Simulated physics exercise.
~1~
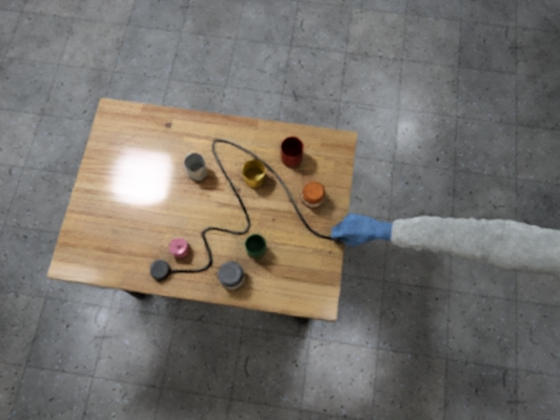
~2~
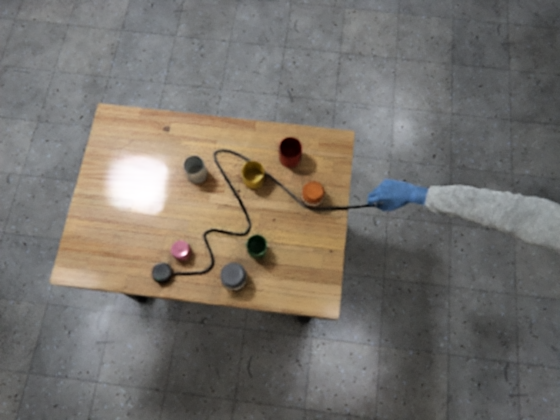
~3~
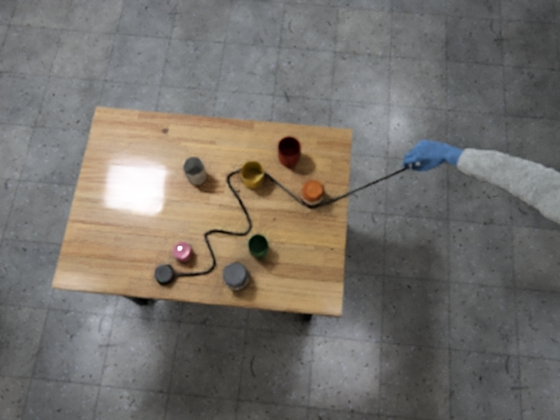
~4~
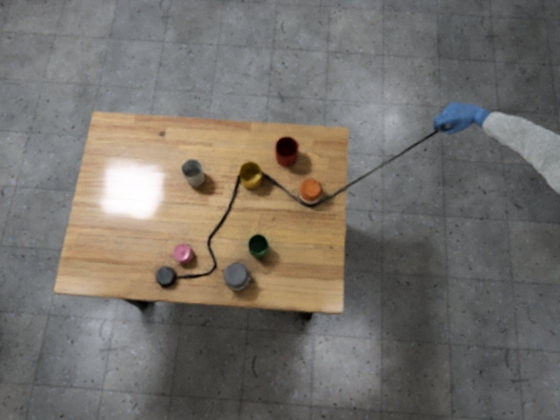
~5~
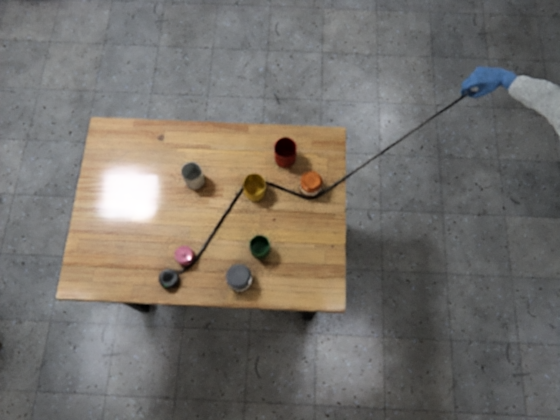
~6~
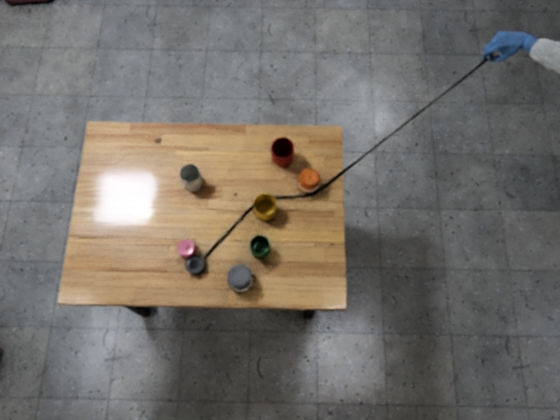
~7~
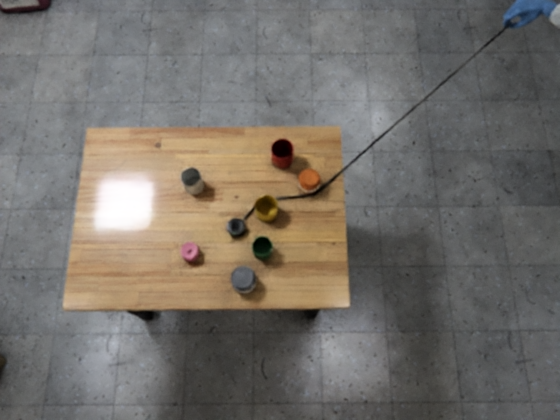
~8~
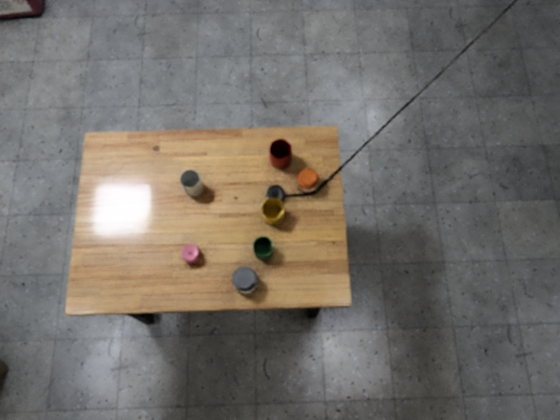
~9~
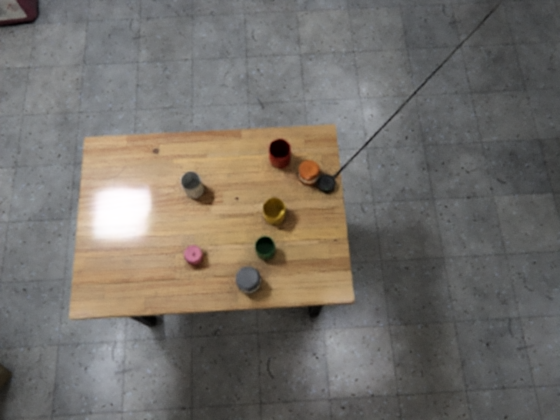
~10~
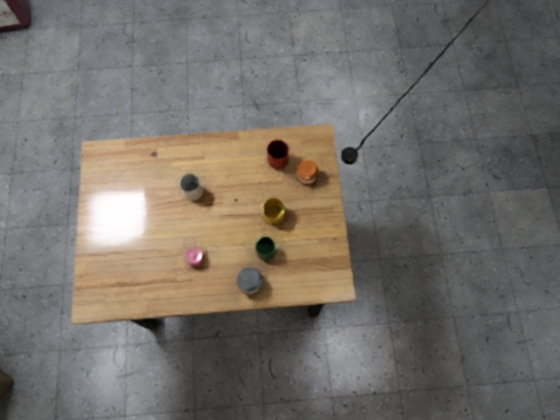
A gloved hand in a white sleeve pulls a dark cord across a wooden table, seen from above on a grey tiled floor. Seven round containers stand on it, with grey and white ones at the upper left, red, orange and yellow toward the right, and pink, green and grey lower down. The cord straightens around the yellow and orange containers, nudging the orange one slightly and dragging the yellow one down and right. The small black disc at its end then slides past them diagonally and leaves the right edge, hanging beyond the table while the containers remain upright.
